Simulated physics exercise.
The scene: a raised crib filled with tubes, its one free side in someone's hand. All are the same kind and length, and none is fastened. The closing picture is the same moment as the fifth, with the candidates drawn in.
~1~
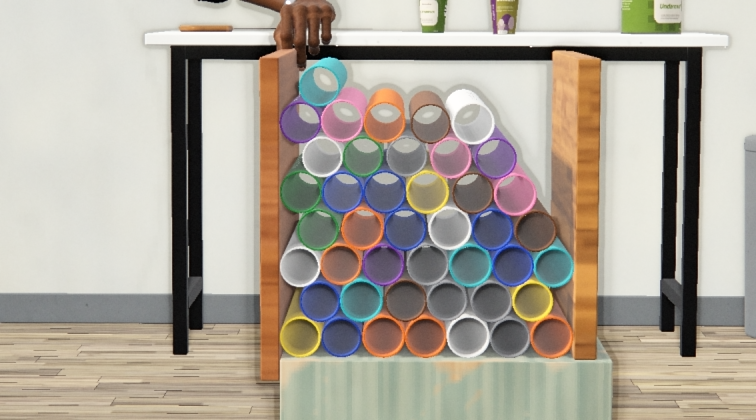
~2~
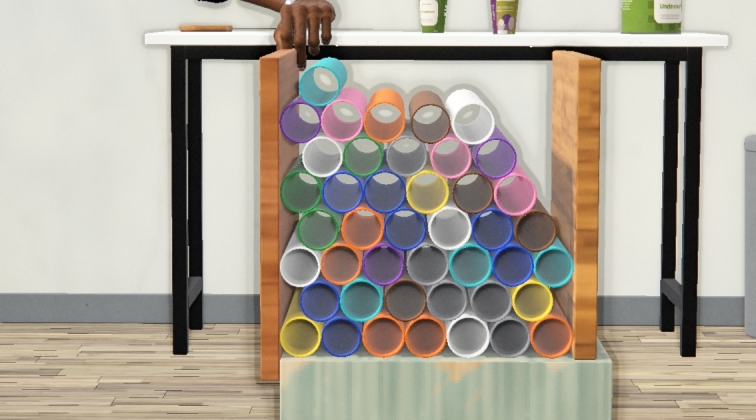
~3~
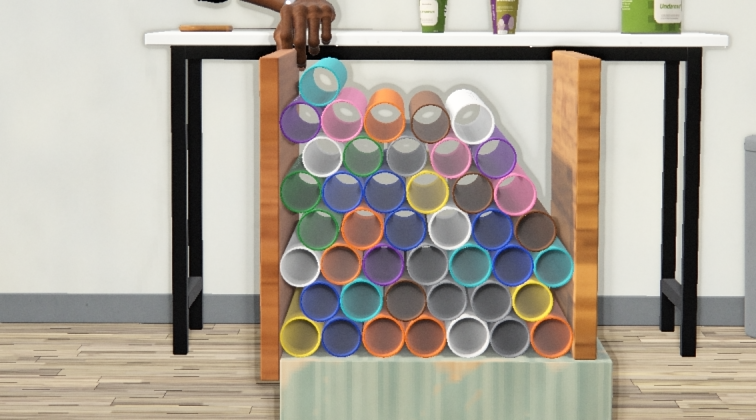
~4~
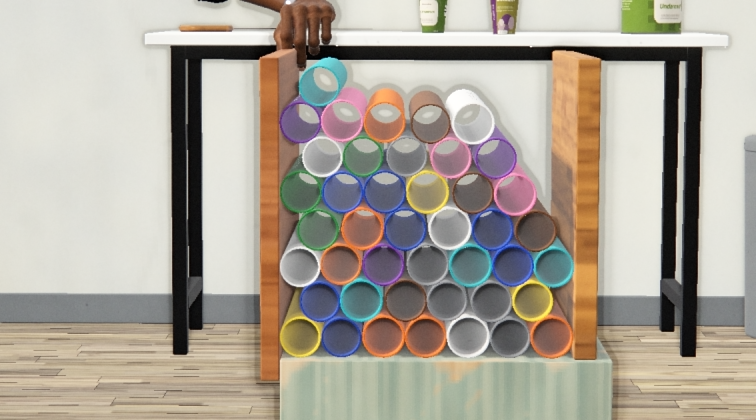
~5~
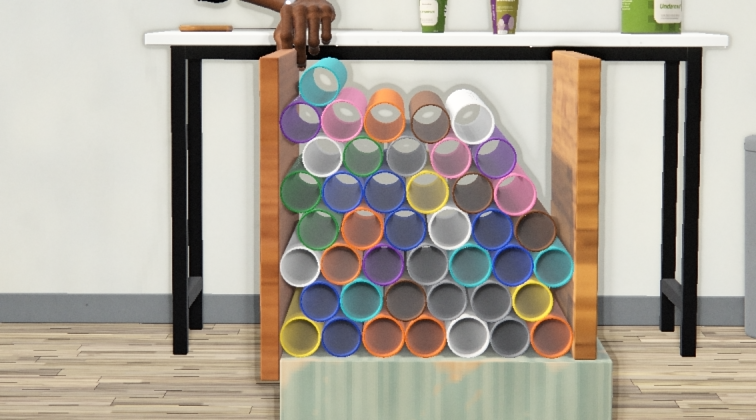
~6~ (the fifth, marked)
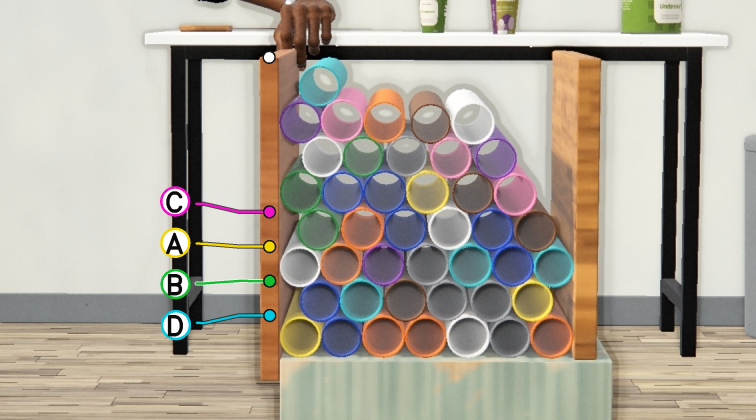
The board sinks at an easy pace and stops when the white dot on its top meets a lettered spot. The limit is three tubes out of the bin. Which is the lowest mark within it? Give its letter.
No lower than C.
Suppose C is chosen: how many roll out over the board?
It comes to two.
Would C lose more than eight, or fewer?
It loses fewer than eight.
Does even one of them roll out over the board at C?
At C: Yes.
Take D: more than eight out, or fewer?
More than eight.
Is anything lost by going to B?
At B: Yes.
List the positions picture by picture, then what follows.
A brown tube (473, 193); a pink tube (451, 158); an orange tube (384, 122), in the first frame.
An orange tube (384, 122); side board (282, 200), in the second frame.
A yellow tube (300, 336); a grey tube (510, 338), in the third frame.
A grey tube (447, 301); a purple tube (383, 265), in the fourth frame.
A green tube (318, 230); a brown tube (536, 231); a brown tube (473, 193), in the fifth frame.
On the copy, A at (270, 247); B at (270, 281); C at (270, 212); D at (270, 315); the white dot at (269, 57).
On C. First, top of the board (279, 127).
Then, top of the board (279, 206).
Finally, top of the board (279, 211), two out over the board.
By contrast, A more than three out over the board; B more than three out over the board; D more than three out over the board.
